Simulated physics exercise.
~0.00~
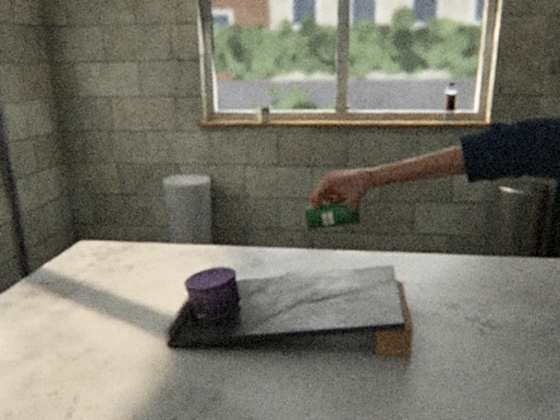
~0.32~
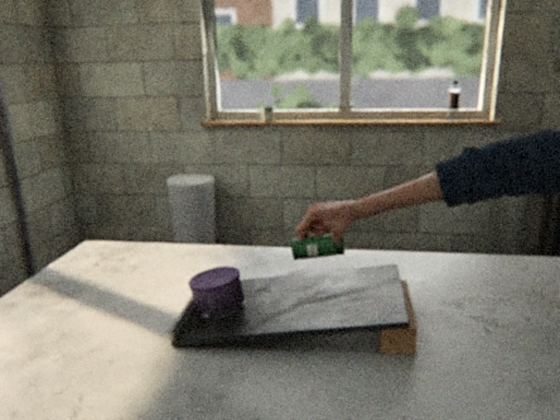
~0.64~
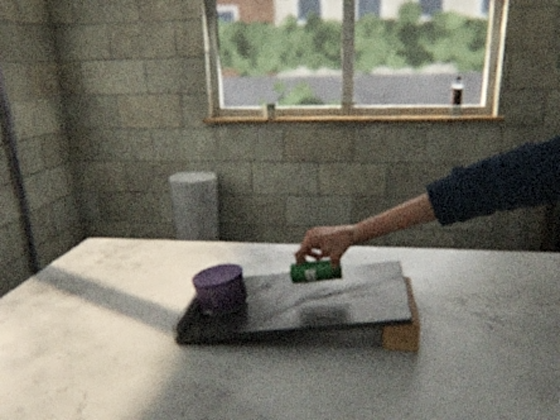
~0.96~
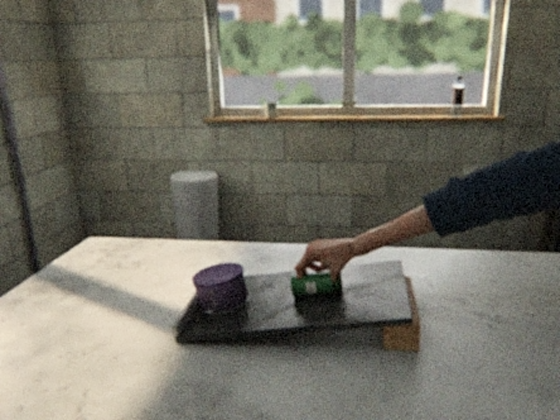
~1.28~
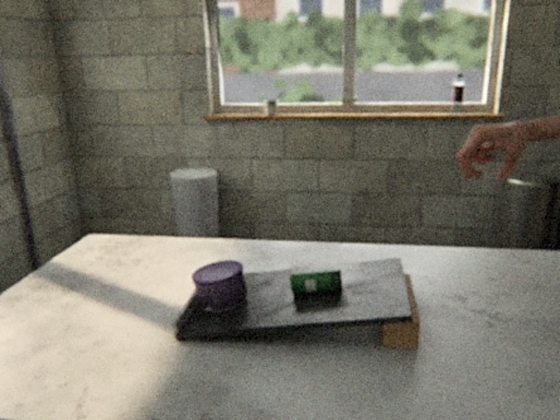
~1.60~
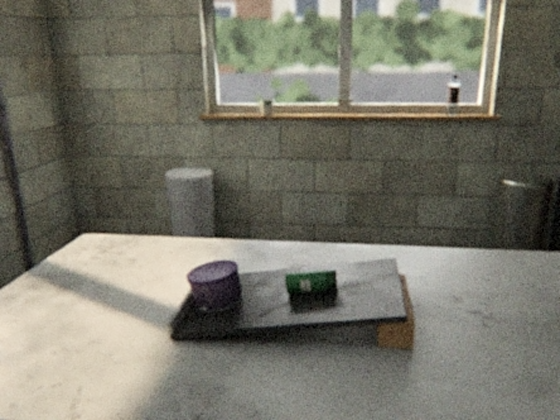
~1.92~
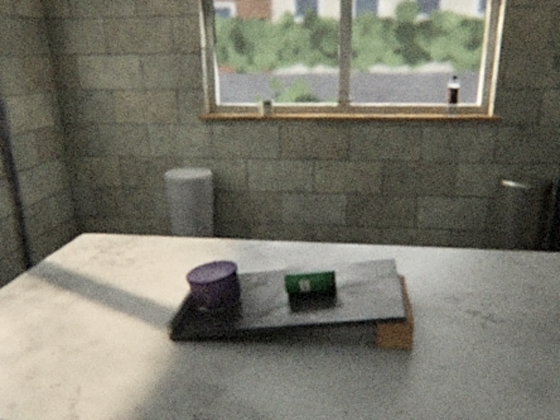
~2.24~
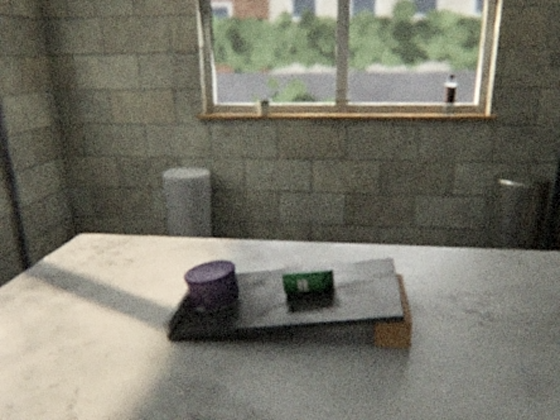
In a room with block walls and a window, a hand lowered a green cylinder on its side onto a sloping board beside a purple tub, then let go and drew away to the right, and both the cylinder and tub stayed still.
